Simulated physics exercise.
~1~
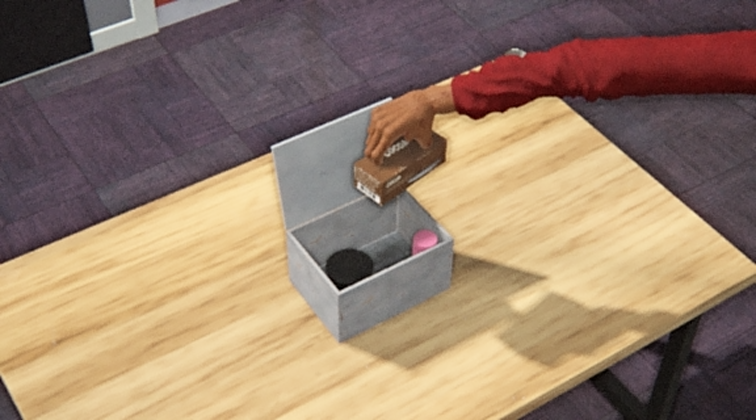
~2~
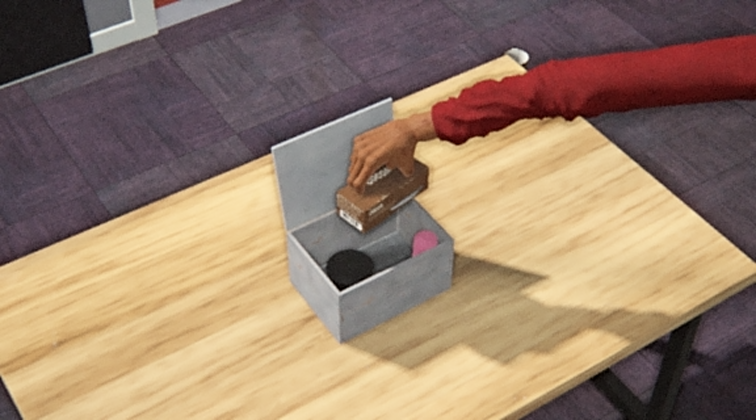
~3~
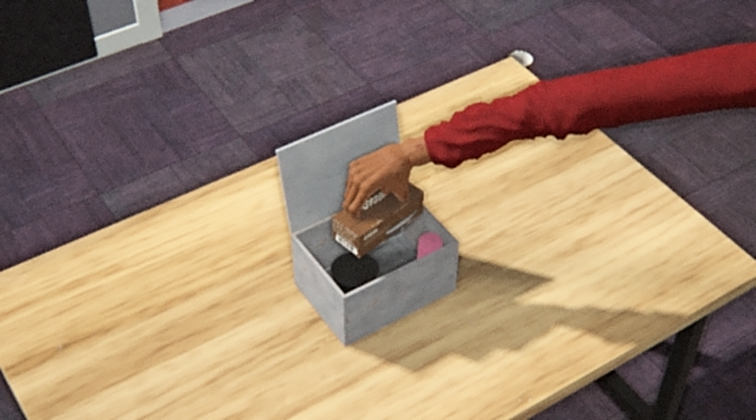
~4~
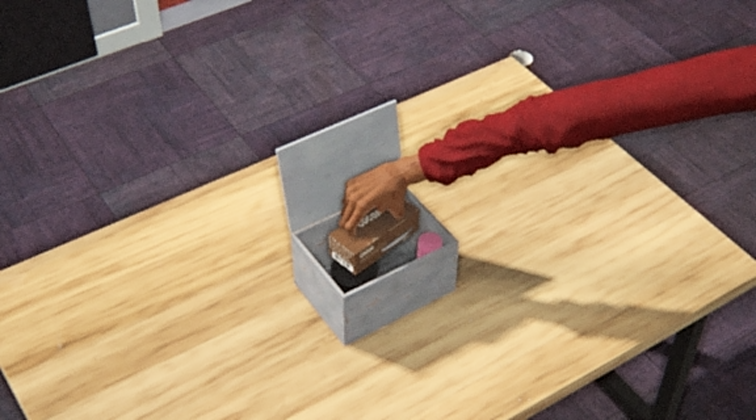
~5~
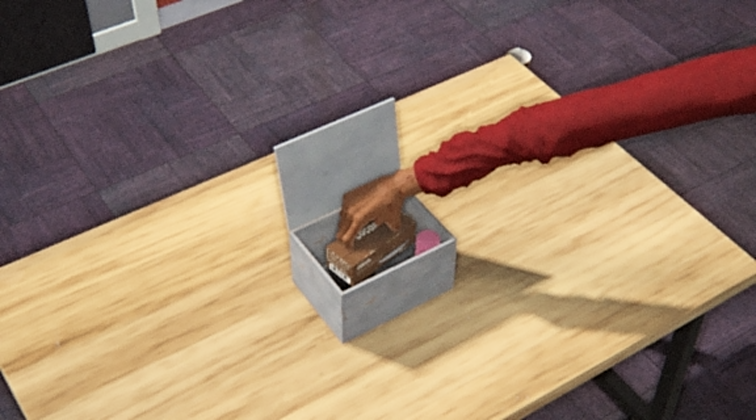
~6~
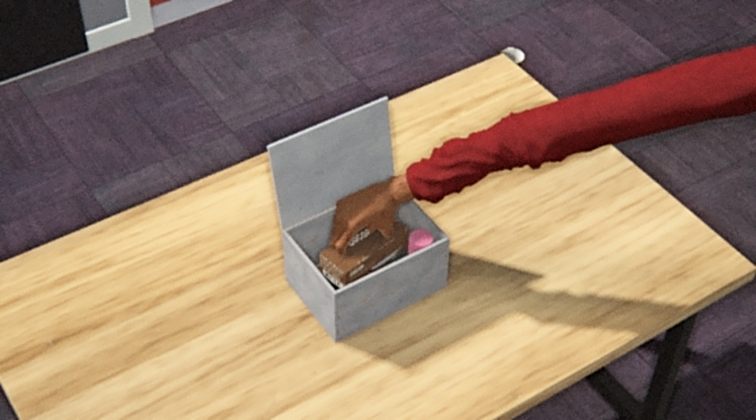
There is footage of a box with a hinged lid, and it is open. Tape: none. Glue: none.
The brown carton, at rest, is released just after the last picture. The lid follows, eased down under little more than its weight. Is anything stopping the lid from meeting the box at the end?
No, the lid closes.
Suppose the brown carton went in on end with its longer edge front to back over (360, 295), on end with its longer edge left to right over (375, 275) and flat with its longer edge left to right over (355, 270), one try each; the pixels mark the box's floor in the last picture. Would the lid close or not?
Attempt one, it is left gaping; attempt two, it is left gaping; attempt three, it settles down.
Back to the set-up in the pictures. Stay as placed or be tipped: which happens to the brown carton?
Result: It remains as it was set.
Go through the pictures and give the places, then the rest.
In the first picture, on its way; brown carton (401, 163); black tub (350, 277).
In the second picture, on its way; brown carton (384, 190); black tub (350, 278).
In the third picture, on its way; brown carton (379, 215); black tub (355, 280).
In the fourth picture, on its way; brown carton (375, 232).
In the fifth picture, on its way; brown carton (371, 244).
In the sixth picture, put in, still held; brown carton (365, 250).
Then, 1.20 s later than the last frame, lid starting down.
Then, 1.70 s later than the last frame, lid 52° above the rim.
Then, 2.10 s later than the last frame, lid 19° above the rim.
When it is over, lid shut; all 3 as before. End places, in pixels of the last picture, brown carton near (365, 251).
